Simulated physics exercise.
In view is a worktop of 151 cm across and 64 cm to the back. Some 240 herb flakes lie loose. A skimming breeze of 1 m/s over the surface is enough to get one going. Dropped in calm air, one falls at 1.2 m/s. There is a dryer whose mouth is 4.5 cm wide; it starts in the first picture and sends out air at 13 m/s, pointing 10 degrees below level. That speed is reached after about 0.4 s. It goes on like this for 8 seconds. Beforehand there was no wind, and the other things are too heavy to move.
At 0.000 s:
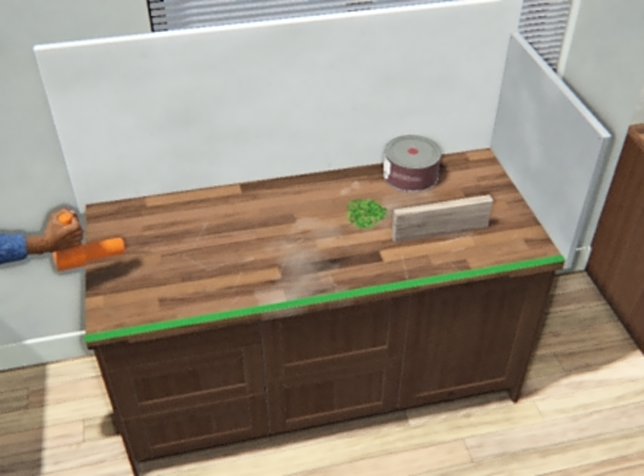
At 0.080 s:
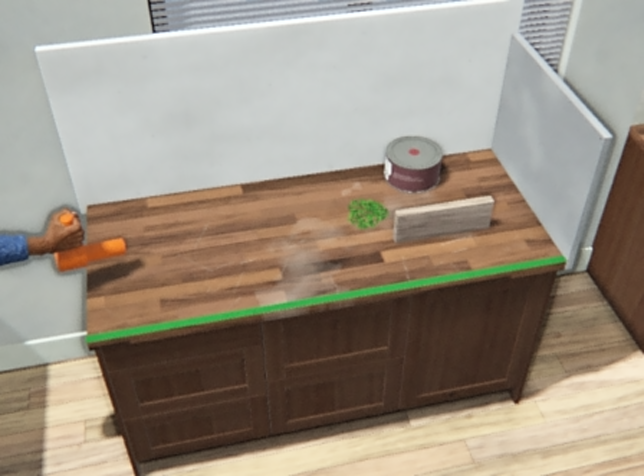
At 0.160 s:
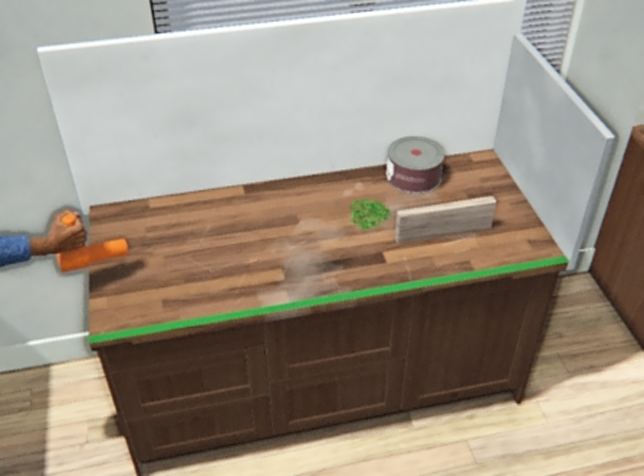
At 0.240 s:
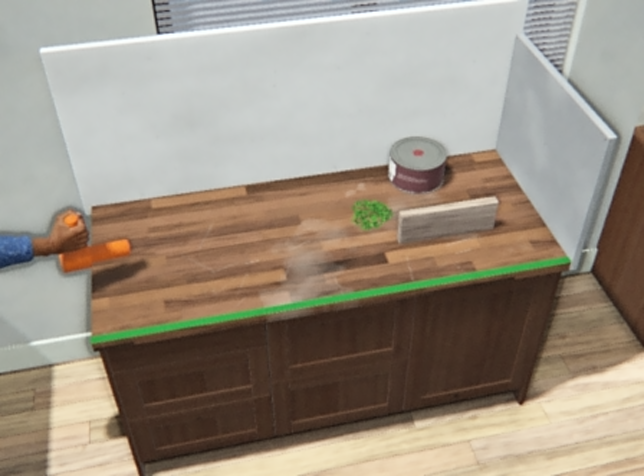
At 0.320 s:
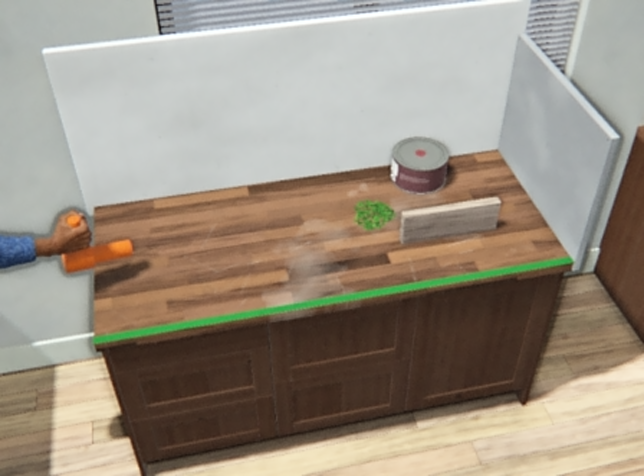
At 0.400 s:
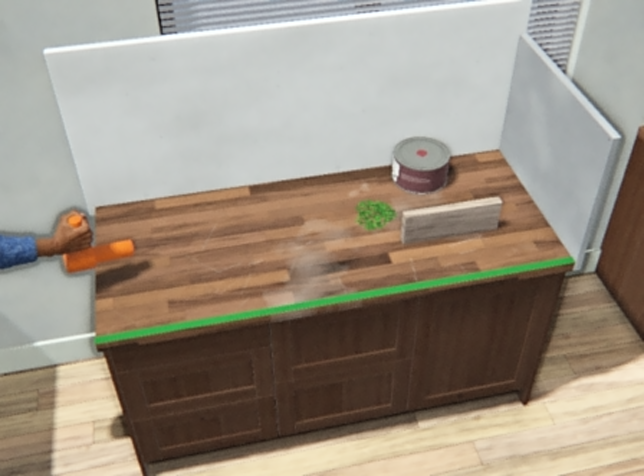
The clip shows a hand at the left holding an orange device over a wooden worktop with green flakes, a board and a round tin, while the view shifts very slightly and nothing on the surface visibly moves.
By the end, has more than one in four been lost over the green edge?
Yes, odds are the amount swept past that edge ends up above a quarter.
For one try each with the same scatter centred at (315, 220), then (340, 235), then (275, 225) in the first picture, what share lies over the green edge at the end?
First try 50 %, second 70 %, third 60 %.
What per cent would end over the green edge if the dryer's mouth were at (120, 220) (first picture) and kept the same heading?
Outcome: Some 30 in a hundred.
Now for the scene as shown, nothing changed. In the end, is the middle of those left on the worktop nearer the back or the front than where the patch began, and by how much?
It has moved to the far side by around 25 cm.
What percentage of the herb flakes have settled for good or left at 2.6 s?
About 70 per cent.
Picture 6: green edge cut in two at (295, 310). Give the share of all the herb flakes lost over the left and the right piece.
I'd guess near 0 percent left and close to 60 percent right.
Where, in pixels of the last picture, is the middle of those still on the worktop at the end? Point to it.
Centre: Roughly (497, 147).
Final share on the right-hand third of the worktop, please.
Something close to 40 % ends up there.
After 1.6 s, 38 % are over the green edge; the middle of those still in play is near (527, 190); 50 % have settled or left.
After 2.6 s, 50 % are over the green edge; the middle of those still in play is near (501, 152); 74 % have settled or left.
After 4.4 s, 55 % are over the green edge; the middle of those still in play is near (498, 148); 82 % have settled or left.
After 8.0 s, at the end, 59 % are over the green edge; the middle of those still in play is near (497, 147).
